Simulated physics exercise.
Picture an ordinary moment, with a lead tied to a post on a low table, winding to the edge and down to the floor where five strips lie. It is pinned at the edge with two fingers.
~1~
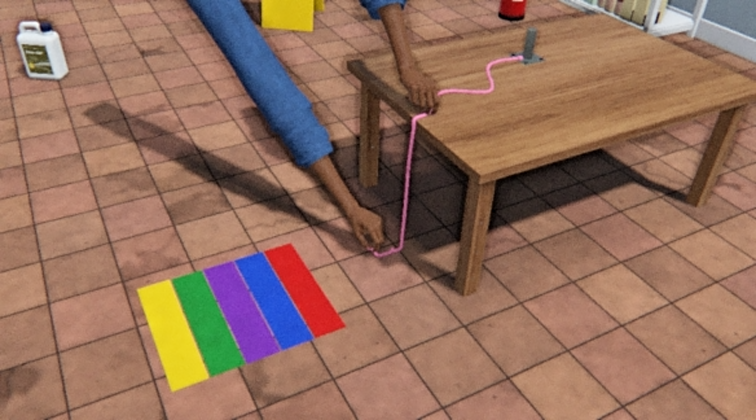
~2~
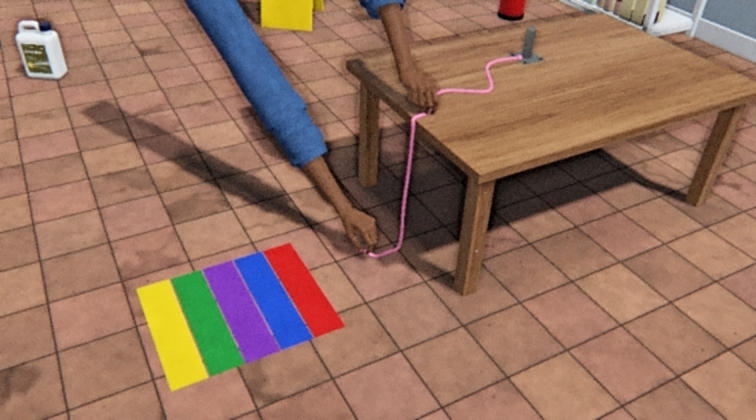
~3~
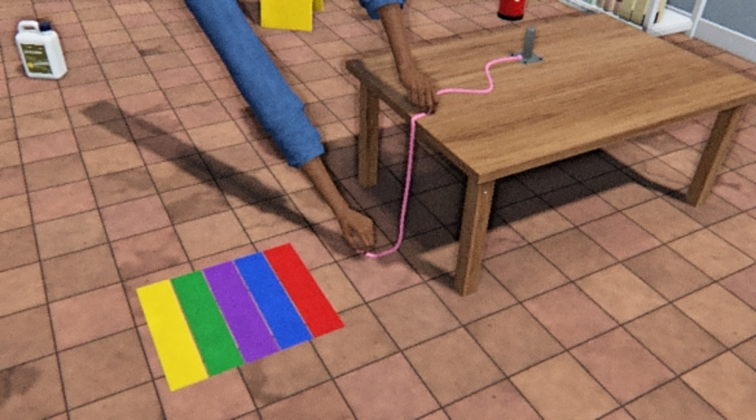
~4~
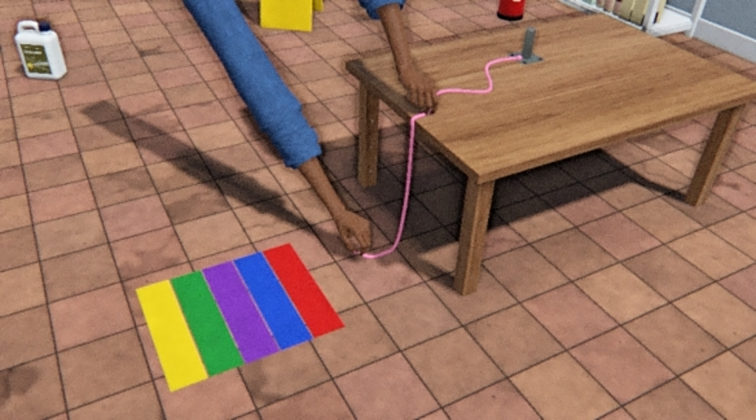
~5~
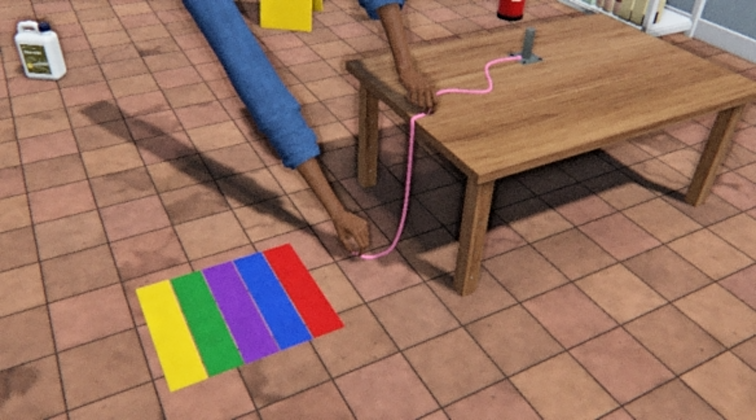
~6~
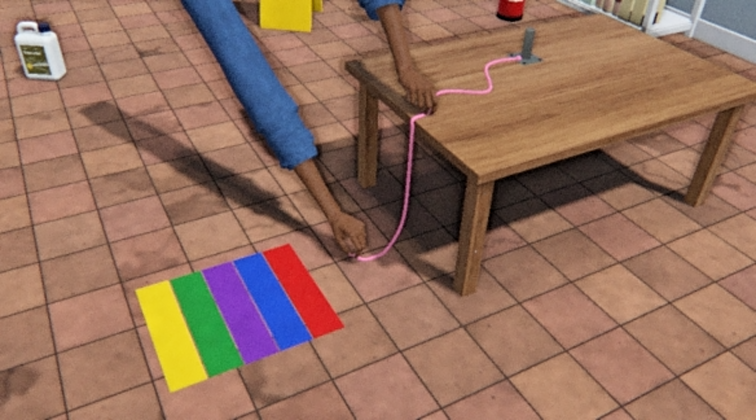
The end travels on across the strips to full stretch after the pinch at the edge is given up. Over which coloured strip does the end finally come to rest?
Over the purple strip.
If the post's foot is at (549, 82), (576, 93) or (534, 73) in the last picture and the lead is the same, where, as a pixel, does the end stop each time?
First close to (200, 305), next close to (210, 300), last close to (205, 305).
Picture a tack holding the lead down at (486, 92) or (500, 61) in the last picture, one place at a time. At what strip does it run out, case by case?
In that order: Blue; purple.
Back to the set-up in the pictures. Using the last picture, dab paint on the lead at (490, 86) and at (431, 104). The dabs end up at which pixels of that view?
(465, 83), then (401, 113).
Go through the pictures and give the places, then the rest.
In the first frame, end (372, 249); red (320, 315); blue (288, 327); purple (255, 339); green (220, 351); yellow (183, 364).
In the second frame, end (365, 251); lead through (496, 62) (491, 85) (440, 93) (413, 125) (407, 181) (402, 234).
In the third frame, end (362, 252).
In the fourth frame, end (359, 253); lead through (495, 62) (491, 85) (439, 93) (413, 125) (408, 181) (399, 235).
In the fifth frame, end (357, 253).
In the sixth frame, end (354, 255); lead through (495, 62) (490, 86) (439, 94) (413, 125) (408, 181) (396, 236).
Early on, end near (280, 279); over blue.
Midway, end near (249, 289); over purple.
At the end of the slack, end near (231, 295); over purple. It halts on the purple strip.
